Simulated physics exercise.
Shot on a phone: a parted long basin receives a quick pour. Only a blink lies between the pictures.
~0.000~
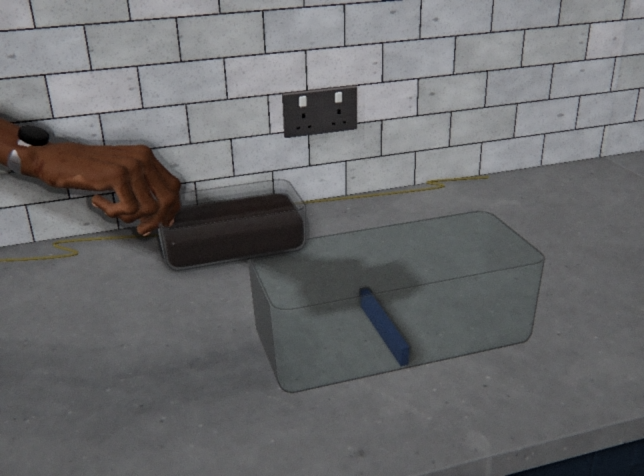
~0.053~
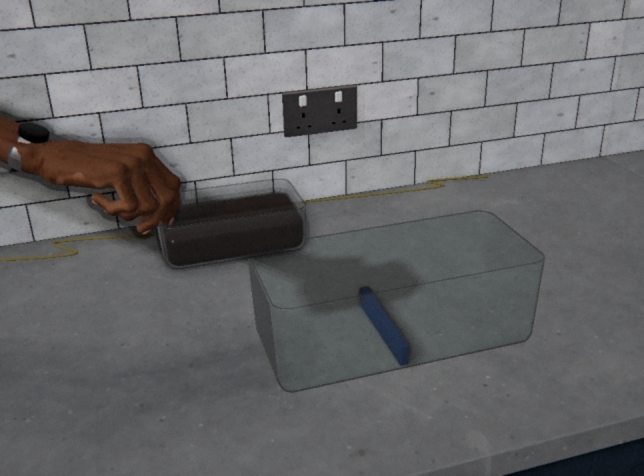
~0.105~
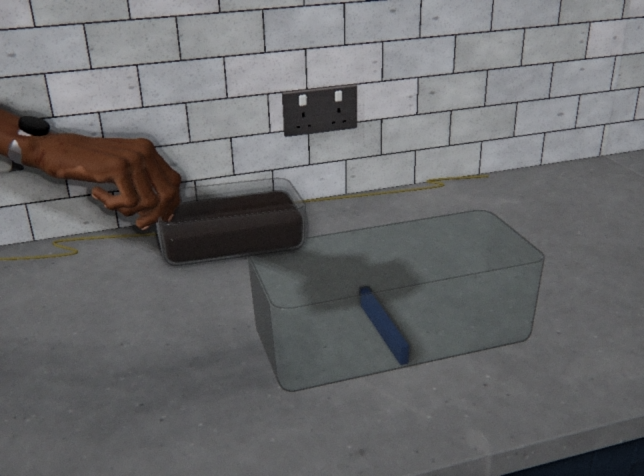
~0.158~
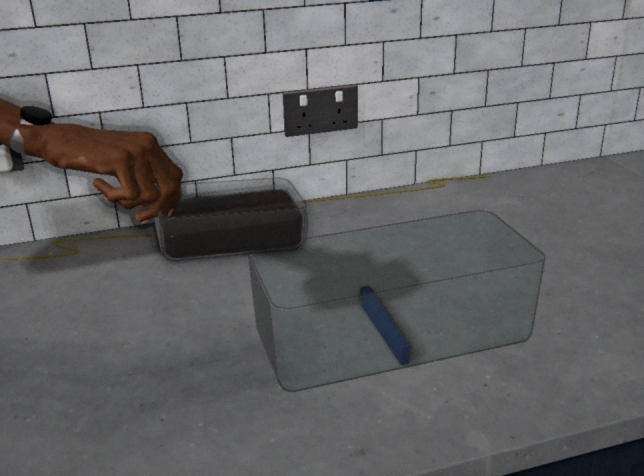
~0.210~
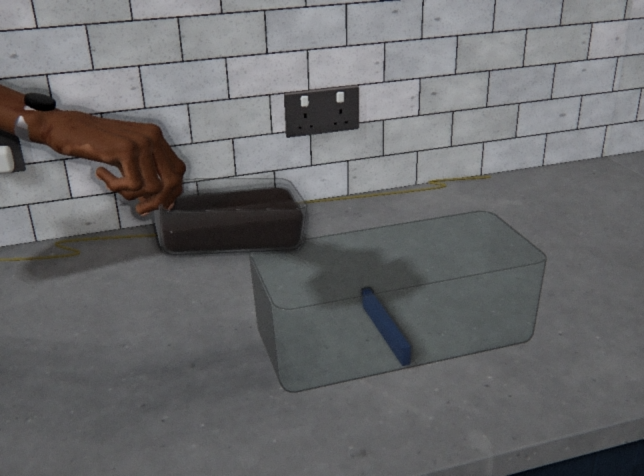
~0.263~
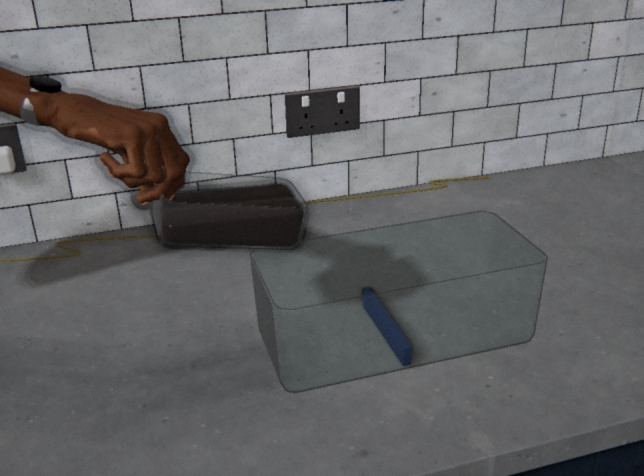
On a grey counter, a hand slightly tilts a dark-filled container beside a clear divided basin.
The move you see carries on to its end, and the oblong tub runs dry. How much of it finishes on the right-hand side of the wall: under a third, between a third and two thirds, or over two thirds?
Between a third and two thirds.
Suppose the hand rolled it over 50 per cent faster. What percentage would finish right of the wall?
About 65 %.
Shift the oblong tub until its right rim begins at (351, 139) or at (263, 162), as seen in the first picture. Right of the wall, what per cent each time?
First place gives some 85 %, second place some 20 %.
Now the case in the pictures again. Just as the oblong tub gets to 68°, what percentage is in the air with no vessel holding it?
Share out of both vessels: Approx. 50 %.
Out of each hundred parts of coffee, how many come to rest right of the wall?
50 %.
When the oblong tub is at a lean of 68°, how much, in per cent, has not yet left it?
Roughly 30 in a hundred.
A moment on, the oblong tub is tipped part way and 29 per cent is still to pour, 22 is left of the wall and 0 right of it.
Next, the oblong tub is tipped right over and 4 per cent is still to pour, 40 is left of the wall and 47 right of it.
Then the oblong tub is tipped right over and 0 per cent is still to pour, 50 is left of the wall and 49 right of it.
Later the oblong tub is tipped right over and 0 per cent is still to pour, 50 is left of the wall and 49 right of it.
At rest 50 per cent lies left of the wall, 49 right of it and 1 outside.
